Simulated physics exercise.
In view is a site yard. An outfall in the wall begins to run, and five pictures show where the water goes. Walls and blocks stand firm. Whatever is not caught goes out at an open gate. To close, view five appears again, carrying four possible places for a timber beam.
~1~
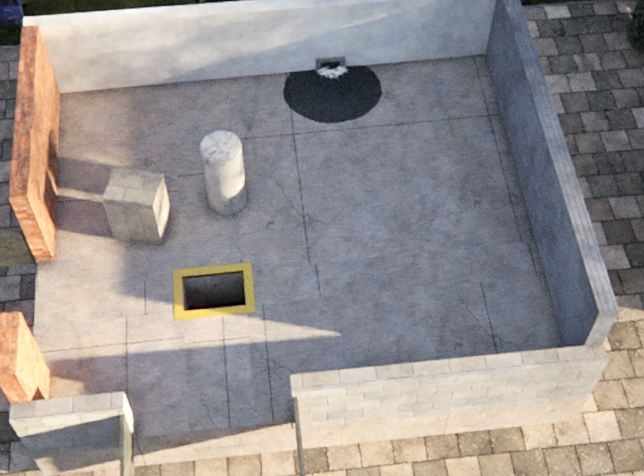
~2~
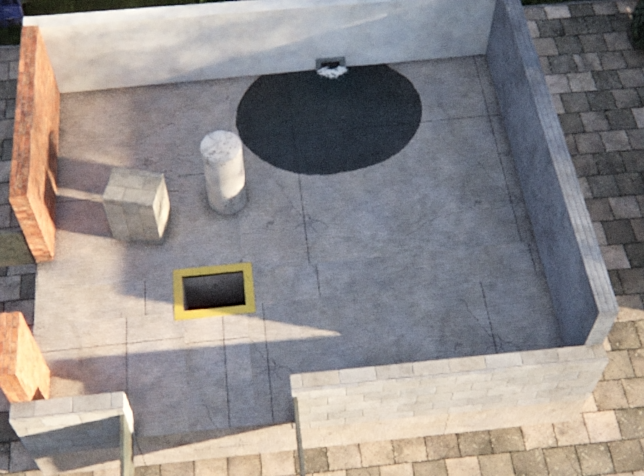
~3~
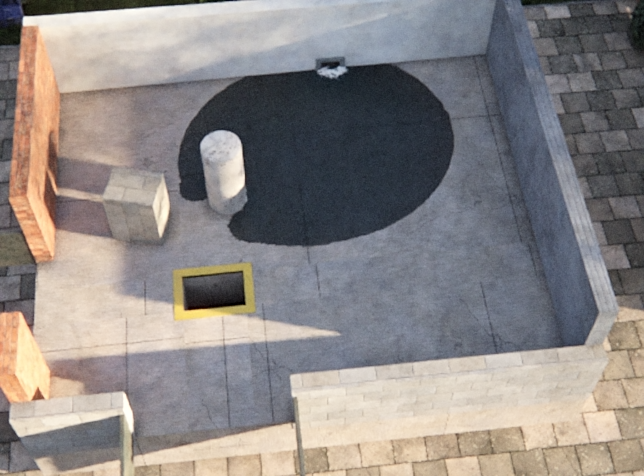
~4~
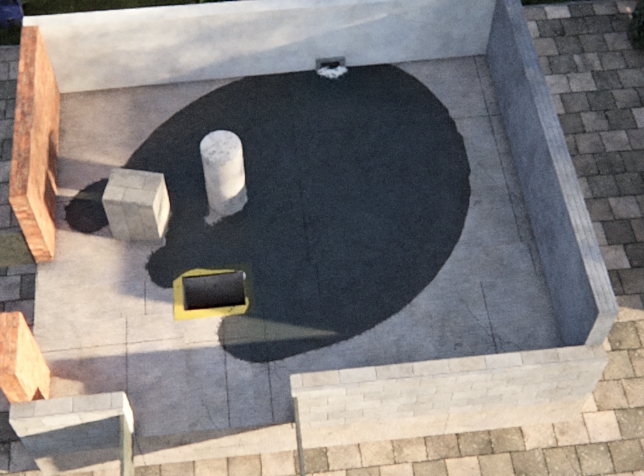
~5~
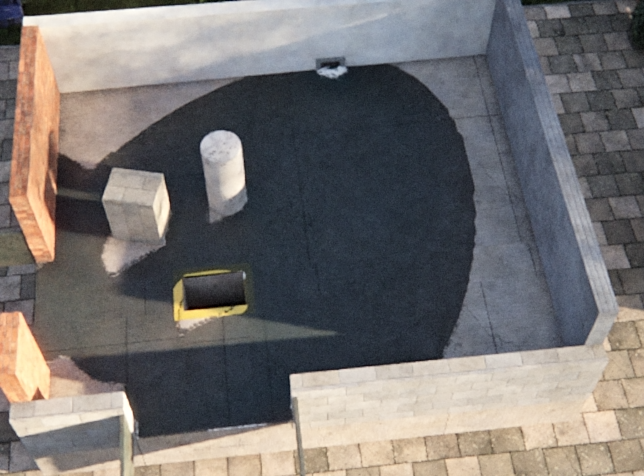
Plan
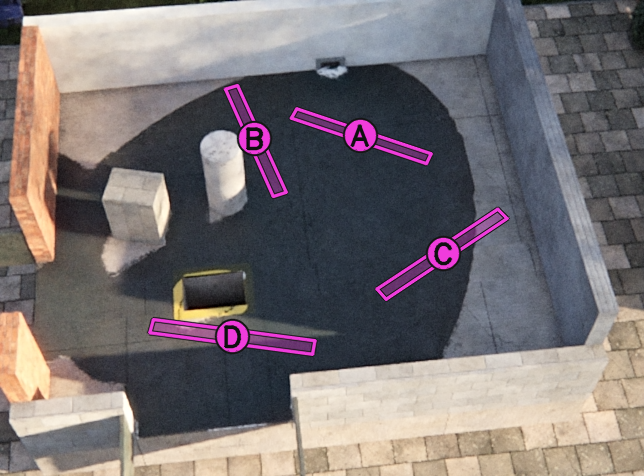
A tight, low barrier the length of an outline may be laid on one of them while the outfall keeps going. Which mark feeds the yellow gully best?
Go for D.
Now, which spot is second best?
It is C.
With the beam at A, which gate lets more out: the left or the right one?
The right gate.
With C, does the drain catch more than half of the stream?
No, it does not.
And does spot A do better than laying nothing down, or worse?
It is worse.
On the marked copy, A from (294, 113) to (428, 158); B from (231, 87) to (279, 194); C from (381, 294) to (502, 213); D from (151, 326) to (313, 347).
For spot A, about 9 % of the stream runs into the yellow gully, about 91 % out by the gates.
For spot B, about 11 % of the stream runs into the yellow gully, about 89 % out by the gates.
For spot C, about 27 % of the stream runs into the yellow gully, about 73 % out by the gates.
For spot D, about 46 % of the stream runs into the yellow gully, about 54 % out by the gates.
